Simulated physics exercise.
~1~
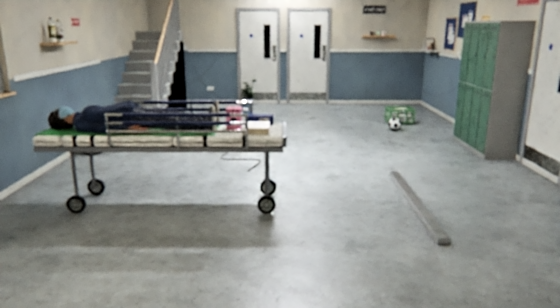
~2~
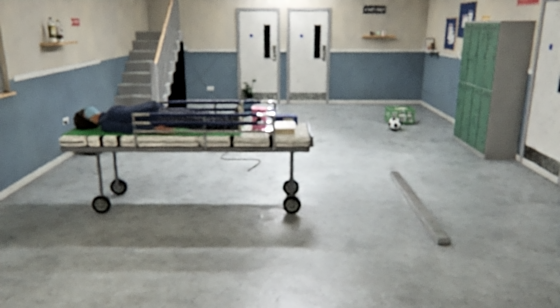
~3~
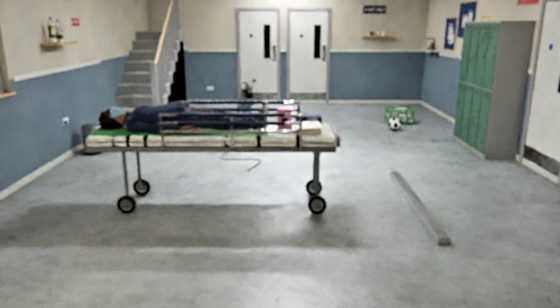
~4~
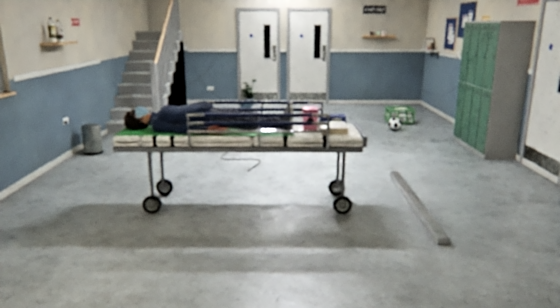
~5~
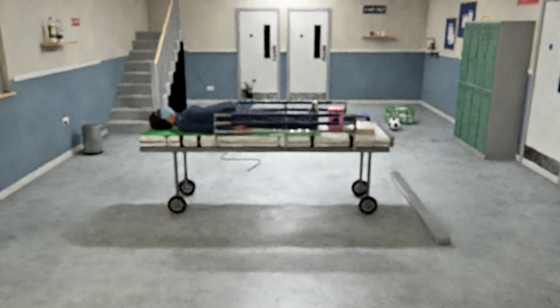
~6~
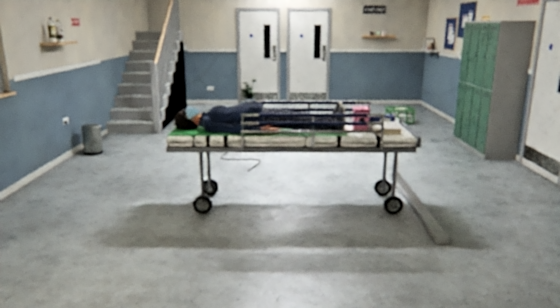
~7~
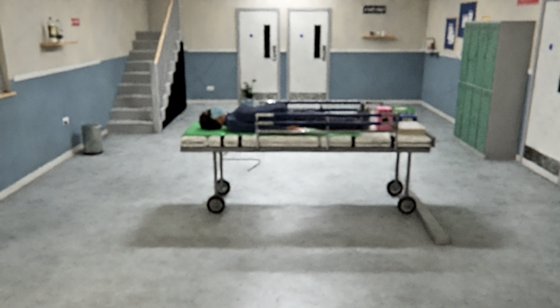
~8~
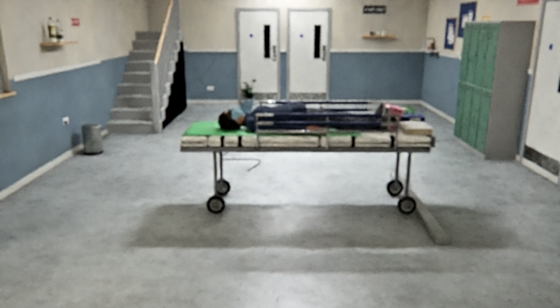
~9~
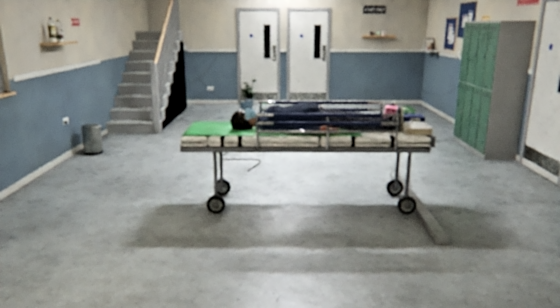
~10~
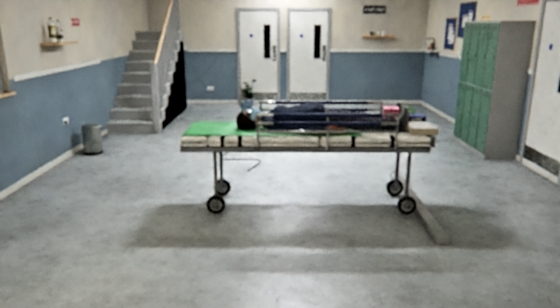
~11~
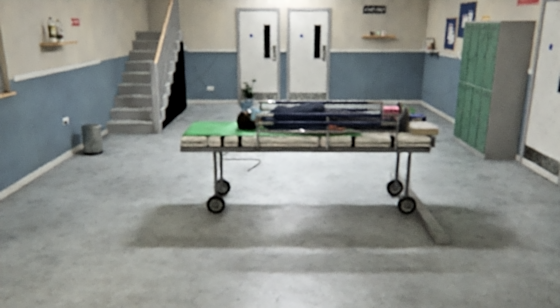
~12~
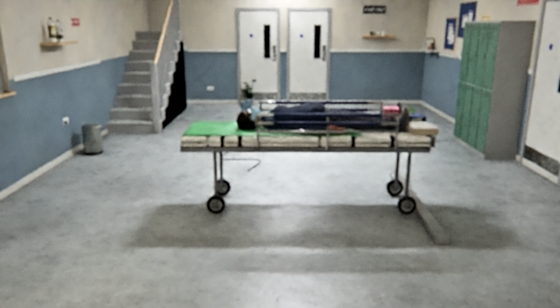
A wheeled trolley carrying a person lying on their back rolled right across a grey floor and stopped abruptly at a low raised strip. The person slid a little farther toward the foot end, then came to rest, still on top with the small items.
